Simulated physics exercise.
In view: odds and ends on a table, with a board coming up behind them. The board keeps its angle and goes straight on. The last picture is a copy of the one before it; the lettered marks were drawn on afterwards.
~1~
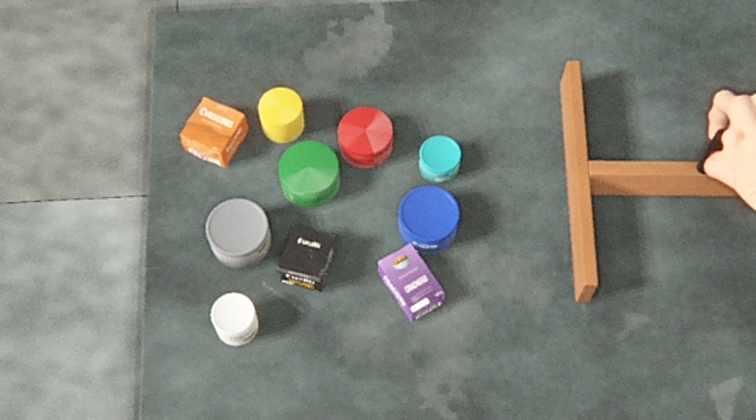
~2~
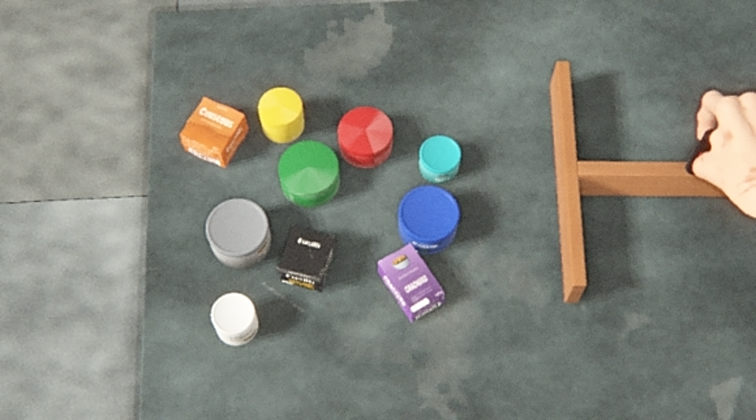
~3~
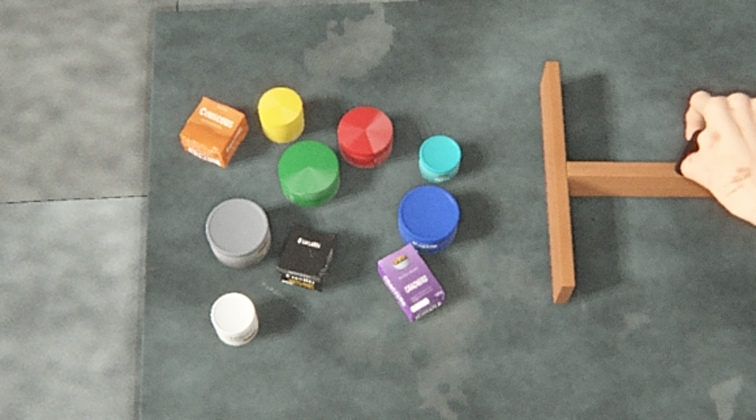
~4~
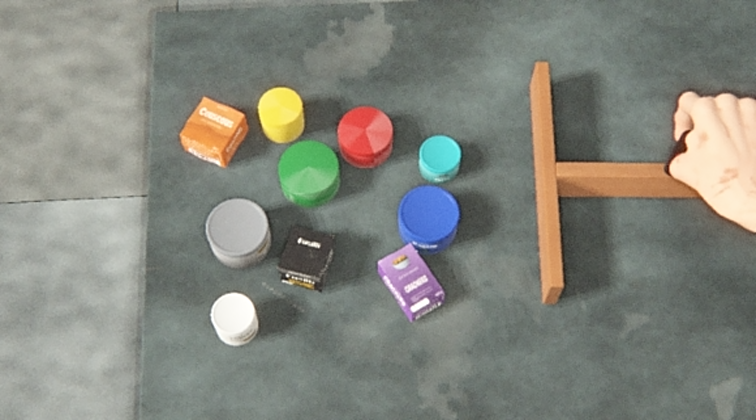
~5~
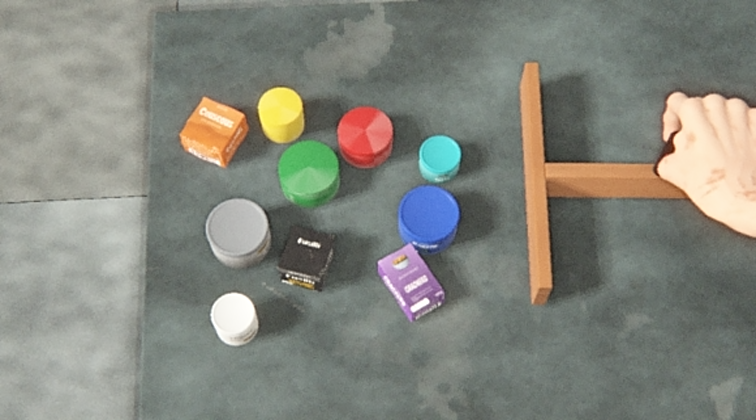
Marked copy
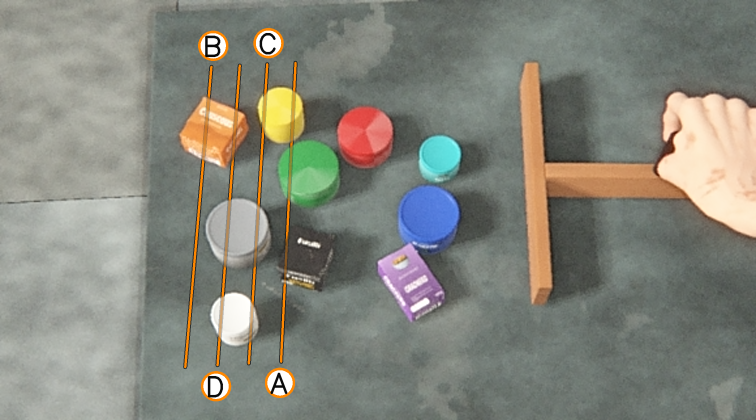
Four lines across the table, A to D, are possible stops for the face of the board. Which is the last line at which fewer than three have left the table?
As far as mark D.
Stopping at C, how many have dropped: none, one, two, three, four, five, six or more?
The count is none.
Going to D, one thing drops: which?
It is the grey tub.
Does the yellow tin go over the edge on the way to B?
No.
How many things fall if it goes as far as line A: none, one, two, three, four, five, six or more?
In all, none.
On the marked copy, A at (289, 203); B at (199, 208); C at (259, 205); D at (229, 206).
With D. Early on, board (427, 175); purple packet (393, 280); red tin (361, 136).
Further on, board (315, 180); orange packet (197, 132); grey tub (197, 229).
At the end, board (230, 185); grey tub over the edge; orange packet (154, 133); one fallen.
As for the rest, A is within the limit but short; B drops four; C is within the limit but short.
